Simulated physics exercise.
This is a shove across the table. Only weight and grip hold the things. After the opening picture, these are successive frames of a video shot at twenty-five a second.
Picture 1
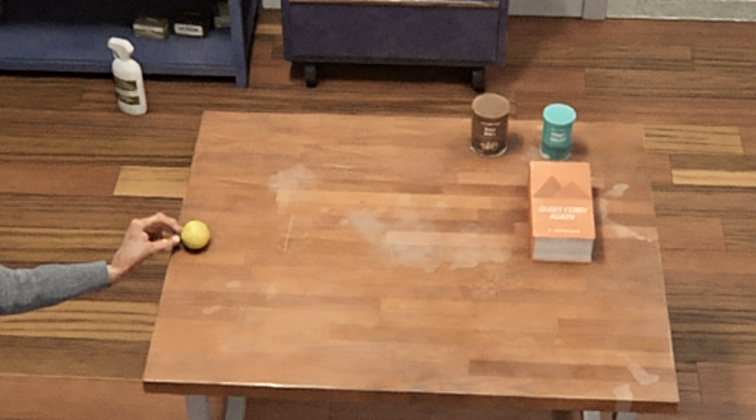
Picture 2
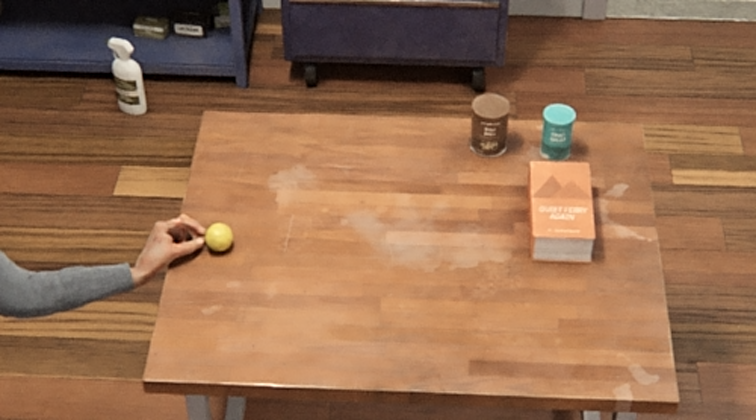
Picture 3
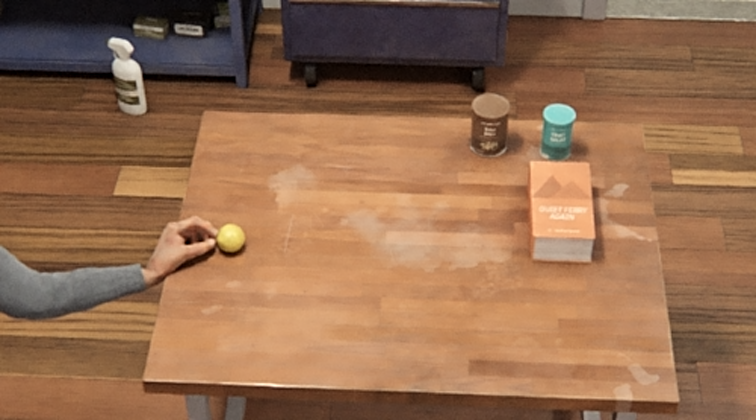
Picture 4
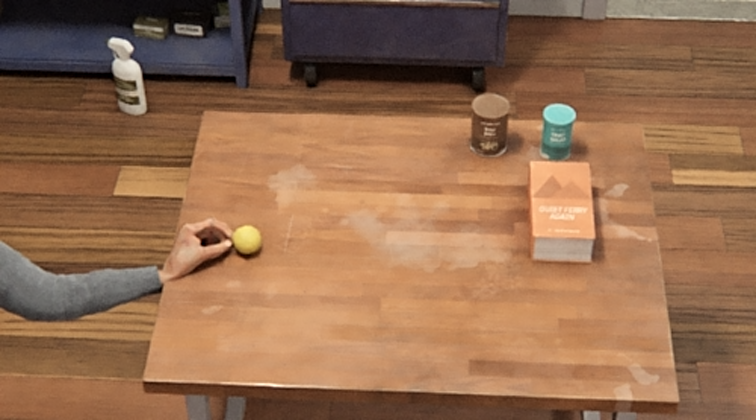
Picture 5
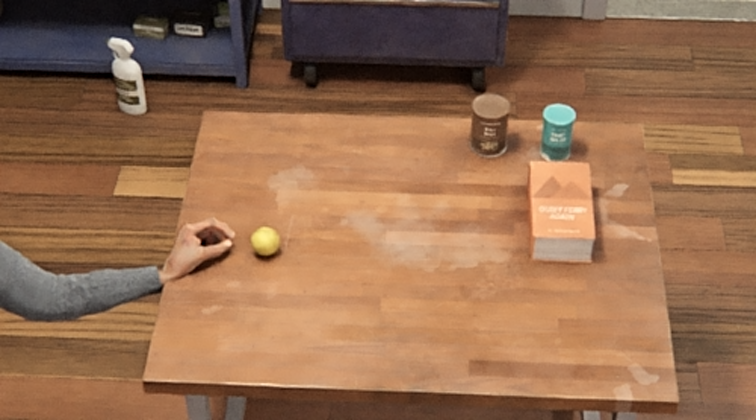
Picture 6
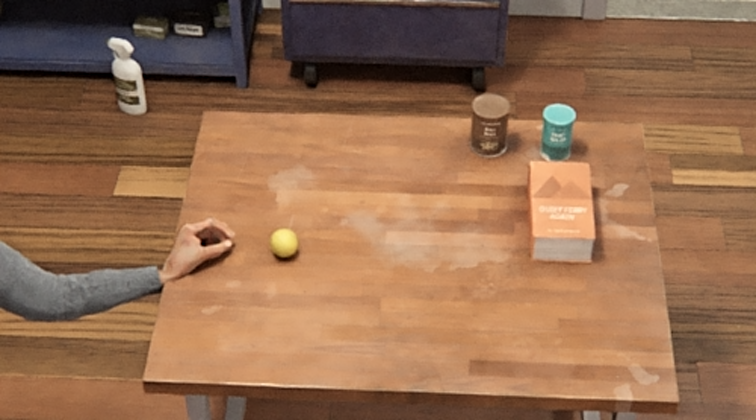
At the start, a hand in a grey sleeve holds a small yellow lemon at the left edge of a wooden table, with two canisters and an orange book at right. The hand pushes the lemon rightward, then stays still as the lemon rolls a short way from the fingers.
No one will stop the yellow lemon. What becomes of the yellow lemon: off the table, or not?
The yellow lemon drops to the floor.
Then, 0.20 s past the last view, yellow lemon displaced well along near (377, 252).
Then, 0.60 s past the last view, yellow lemon displaced well along near (557, 268).
Then, 0.90 s past the last view, yellow lemon now off the table.
Then, 1.20 s past the last view, things are still on the move.
Finally, off the table, yellow lemon.
